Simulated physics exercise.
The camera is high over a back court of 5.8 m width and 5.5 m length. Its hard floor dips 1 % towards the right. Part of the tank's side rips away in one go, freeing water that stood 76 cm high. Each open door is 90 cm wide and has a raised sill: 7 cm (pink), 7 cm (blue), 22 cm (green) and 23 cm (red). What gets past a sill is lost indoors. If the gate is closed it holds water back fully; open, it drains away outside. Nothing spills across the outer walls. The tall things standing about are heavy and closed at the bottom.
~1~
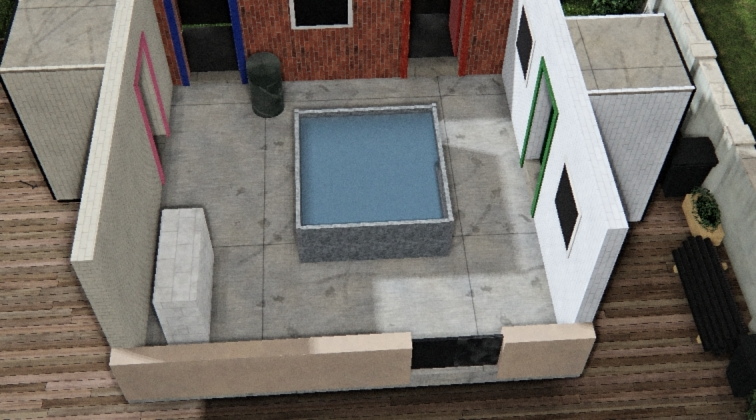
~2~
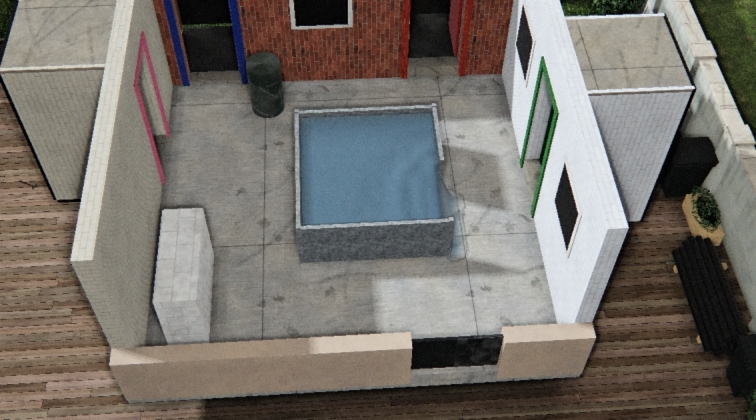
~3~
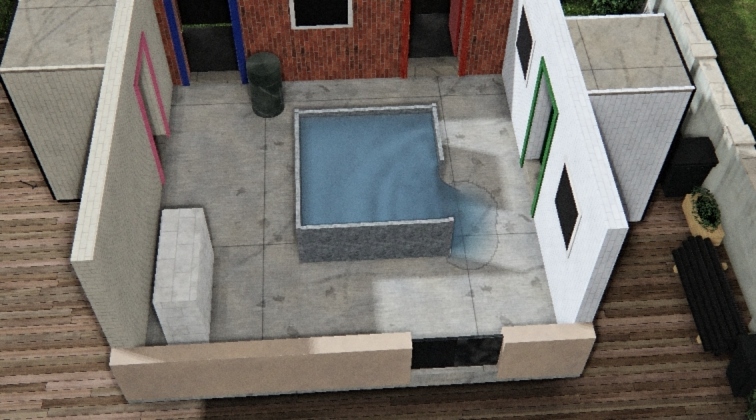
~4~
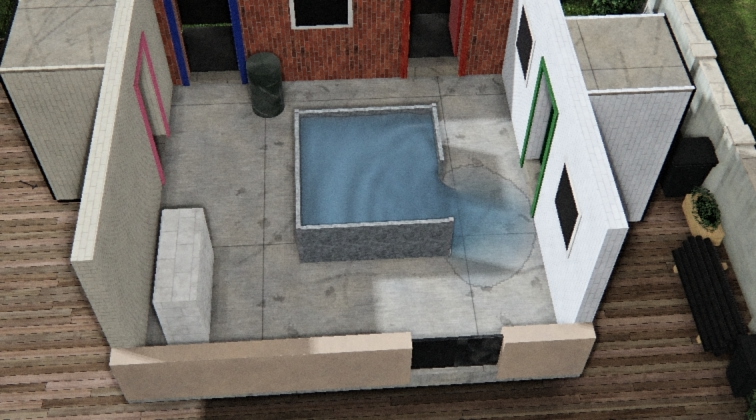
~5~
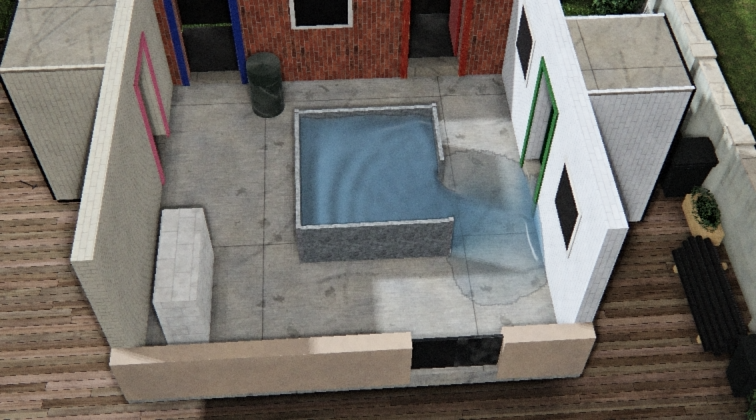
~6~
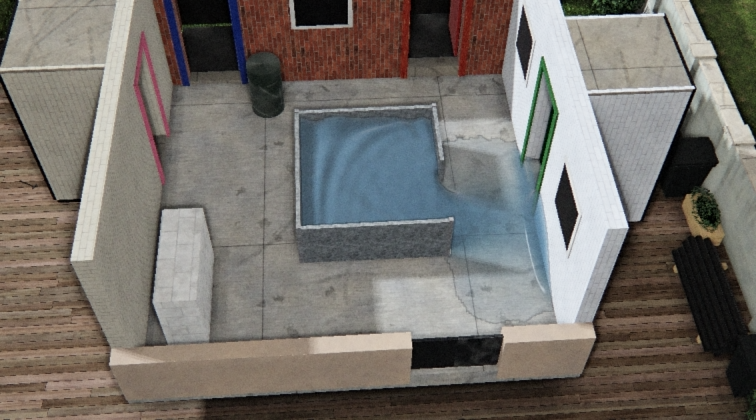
Water pouring from a gap torn in a raised square tank's right side, fanning across grey courtyard floor to the white wall.
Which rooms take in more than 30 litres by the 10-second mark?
Door by door: At the pink door it passes the limit; at the blue door it goes over the limit; at the green door it passes the limit; at the red door it does not reach the limit.
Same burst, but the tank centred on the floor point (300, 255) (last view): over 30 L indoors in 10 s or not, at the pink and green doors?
Against that limit: Pink over, green under.
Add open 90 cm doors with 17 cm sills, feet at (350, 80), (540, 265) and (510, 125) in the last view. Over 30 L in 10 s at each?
In turn: Below, above, not over.
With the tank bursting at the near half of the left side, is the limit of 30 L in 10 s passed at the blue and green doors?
Against that limit: Blue over, green under.
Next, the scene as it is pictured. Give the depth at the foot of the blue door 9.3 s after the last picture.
Roughly 13.0 cm deep.
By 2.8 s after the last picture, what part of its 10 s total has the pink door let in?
About 0 per cent.
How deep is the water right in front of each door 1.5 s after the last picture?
Depths in cm: Pink 0, blue 0, green 37, red 16.
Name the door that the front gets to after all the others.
It is the pink one.
Then, 0.7 s after the last picture water covers 20 % of the floor and is deepest (58 cm) near (553, 351); pink door not reached, blue door not reached, green door 40 cm at the sill, 53 L in, red door not reached.
Then, 1.5 s after the last picture water covers 35 % of the floor and is deepest (52 cm) near (550, 340); pink door not reached, blue door not reached, green door 37 cm at the sill, 133 L in, red door 16 cm at the sill, 0 L in.
Then, 2.8 s after the last picture water covers 65 % of the floor and is deepest (33 cm) near (550, 340); pink door not reached, blue door not reached, green door 28 cm at the sill, 191 L in, red door 18 cm at the sill, 0 L in.
Then, 5.3 s after the last picture water covers 95 % of the floor and is deepest (21 cm) near (553, 351); pink door 12 cm at the sill, 5 L in, blue door 6 cm at the sill, 0 L in, green door 16 cm at the sill, 206 L in, red door 14 cm at the sill, 0 L in.
Then, 9.3 s after the last picture water covers 100 % of the floor and is deepest (16 cm) near (394, 98); pink door 12 cm at the sill, 89 L in, blue door 13 cm at the sill, 92 L in, green door 10 cm at the sill, 207 L in, red door 12 cm at the sill, 0 L in.
